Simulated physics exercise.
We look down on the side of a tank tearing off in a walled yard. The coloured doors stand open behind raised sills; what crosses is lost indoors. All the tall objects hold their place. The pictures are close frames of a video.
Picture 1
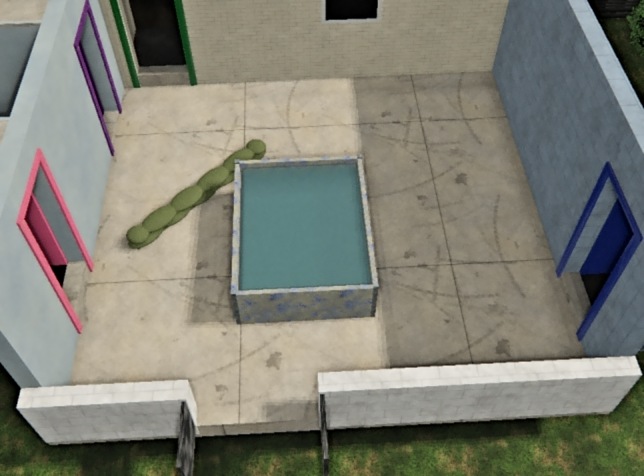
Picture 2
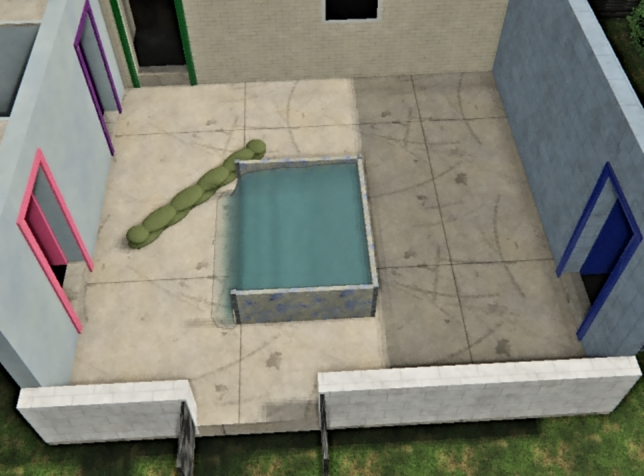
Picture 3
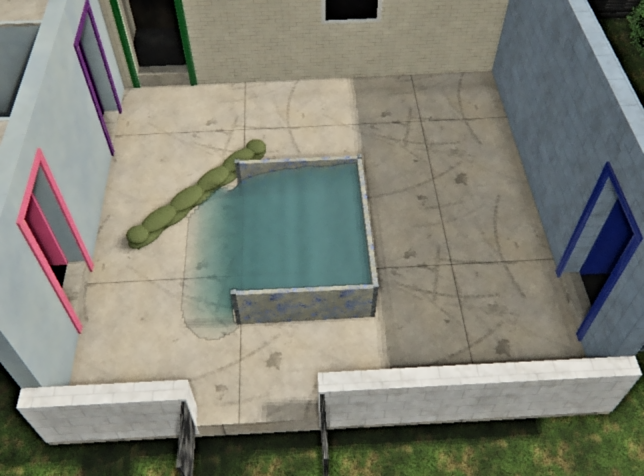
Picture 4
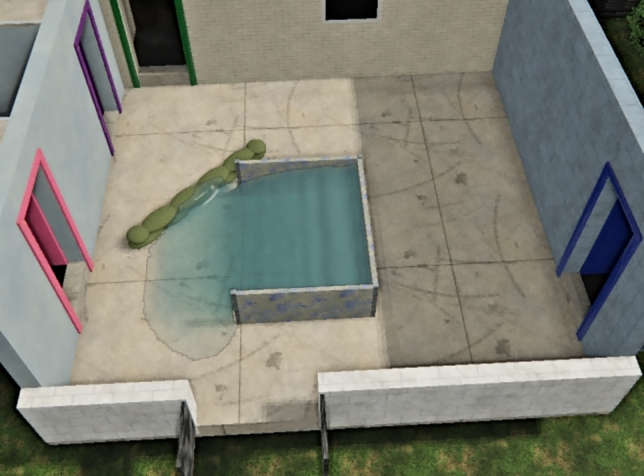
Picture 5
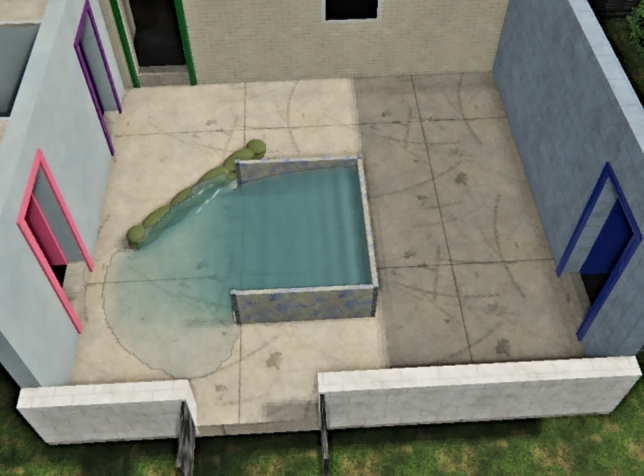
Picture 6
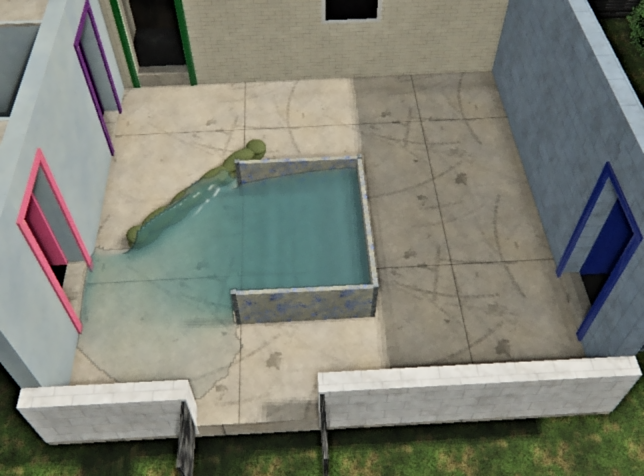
Water poured out of the tank's left side and spread across the pale paving, running along a lumpy green barrier and reaching the left wall near the pink doorway.
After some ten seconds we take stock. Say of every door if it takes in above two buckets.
The green door stays under that; the blue door stays under that; the purple door stays under that; the pink door takes more than that.
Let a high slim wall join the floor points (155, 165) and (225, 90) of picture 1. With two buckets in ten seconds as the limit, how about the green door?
In short: The green one stays under.
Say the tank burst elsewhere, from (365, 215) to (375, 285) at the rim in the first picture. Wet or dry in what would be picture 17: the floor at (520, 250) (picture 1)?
Answer: Awash.
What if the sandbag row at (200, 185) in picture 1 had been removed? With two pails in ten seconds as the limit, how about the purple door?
My reading: The purple door lets more in.
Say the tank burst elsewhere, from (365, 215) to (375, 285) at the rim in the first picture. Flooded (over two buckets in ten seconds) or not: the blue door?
My reading: Blue goes over.
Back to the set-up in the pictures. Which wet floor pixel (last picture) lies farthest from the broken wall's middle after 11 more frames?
At about (122, 103).
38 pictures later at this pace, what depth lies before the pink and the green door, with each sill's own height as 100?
About 50 and 40 per cent.
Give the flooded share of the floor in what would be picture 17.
About 30 per cent.
A moment on, water covers 25 % of the floor; the green door not reached, the blue door not reached, the purple door not reached, the pink door over two buckets in.
Next, water covers 30 % of the floor; the green door not reached, the blue door not reached, the purple door wet at the sill, nothing in, the pink door far over two buckets in.
Then, water covers 55 % of the floor; the green door wet at the sill, nothing in, the blue door not reached, the purple door wet at the sill, nothing in, the pink door far over two buckets in.
Later, water covers 70 % of the floor; the green door wet at the sill, nothing in, the blue door under two buckets in, the purple door wet at the sill, nothing in, the pink door far over two buckets in.
In the end, water covers 95 % of the floor; the green door wet at the sill, nothing in, the blue door under two buckets in, the purple door wet at the sill, nothing in, the pink door far over two buckets in.
